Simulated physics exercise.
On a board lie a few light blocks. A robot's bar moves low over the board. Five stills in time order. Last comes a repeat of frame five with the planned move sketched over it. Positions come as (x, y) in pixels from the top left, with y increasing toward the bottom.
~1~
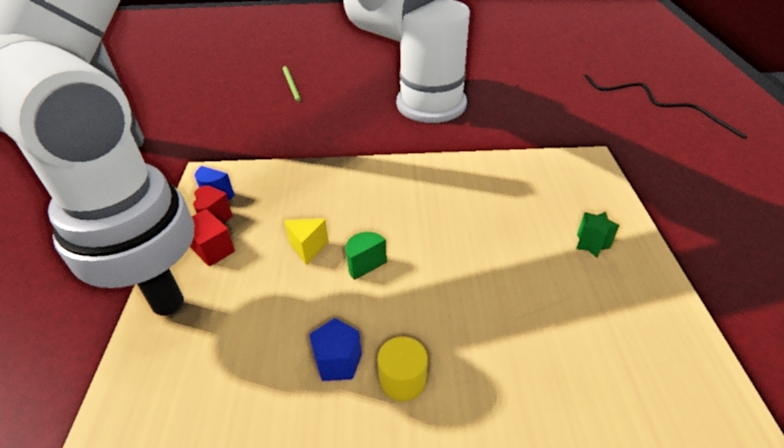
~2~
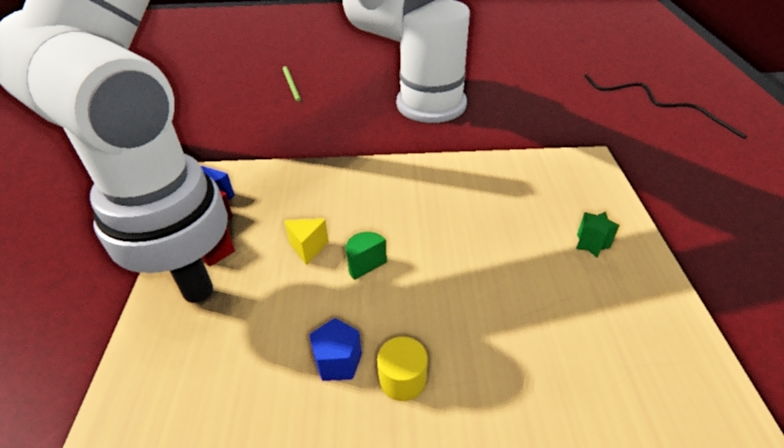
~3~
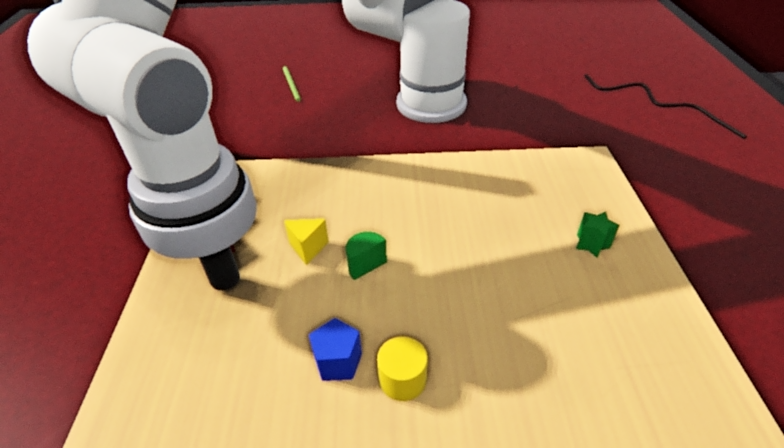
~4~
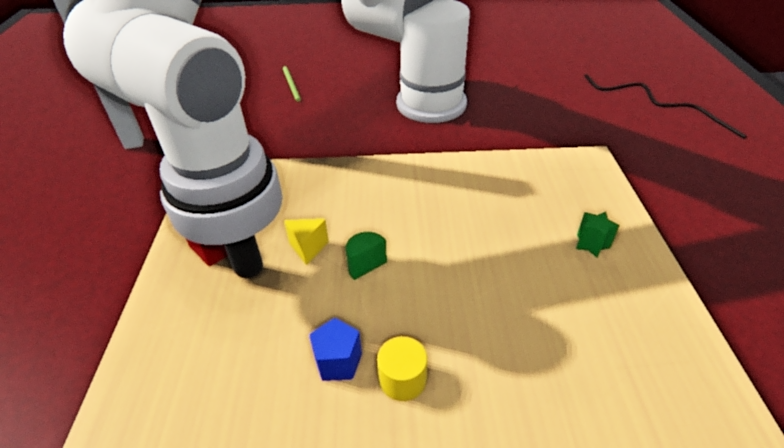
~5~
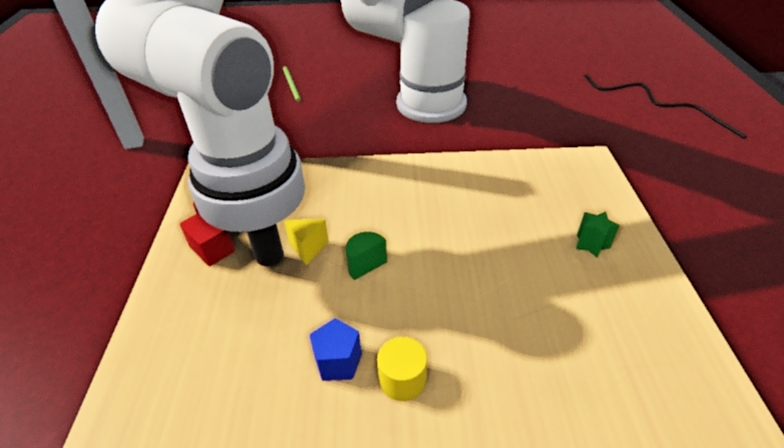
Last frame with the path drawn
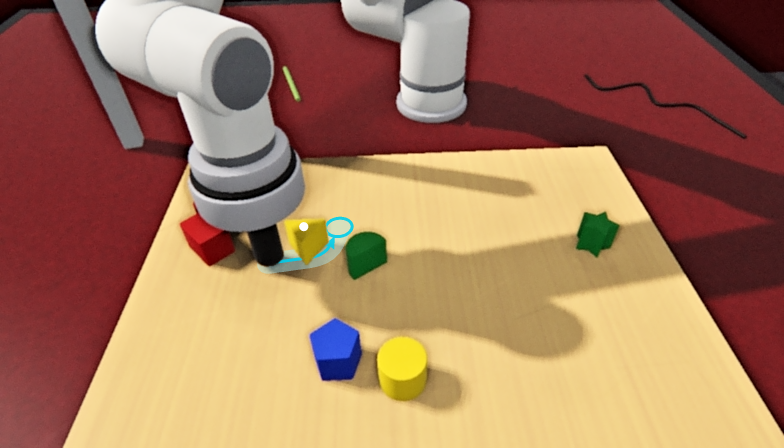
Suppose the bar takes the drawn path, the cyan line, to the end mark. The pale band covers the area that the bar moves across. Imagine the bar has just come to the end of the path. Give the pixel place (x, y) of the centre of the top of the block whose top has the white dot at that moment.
Around (360, 197).
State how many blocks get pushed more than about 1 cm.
The answer is a single block.
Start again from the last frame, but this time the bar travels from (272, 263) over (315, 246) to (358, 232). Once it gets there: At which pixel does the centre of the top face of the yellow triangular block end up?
I think it will end close to (382, 208).
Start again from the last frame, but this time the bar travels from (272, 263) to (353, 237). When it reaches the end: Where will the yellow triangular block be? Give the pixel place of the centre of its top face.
The yellow triangular block ends near (374, 206).
Drawn move, from (272, 263) through (303, 258) and (329, 247) to (339, 227); the dot is on the yellow triangular block.
What follows on the original path. One third of the way, bar (303, 253); yellow triangular block (321, 222), turned 20° anticlockwise.
Two thirds of the way, bar (328, 242); yellow triangular block (346, 211), turned 20° anticlockwise.
At the end, bar (338, 222); yellow triangular block (360, 197), turned 25° clockwise; green half-round block still.
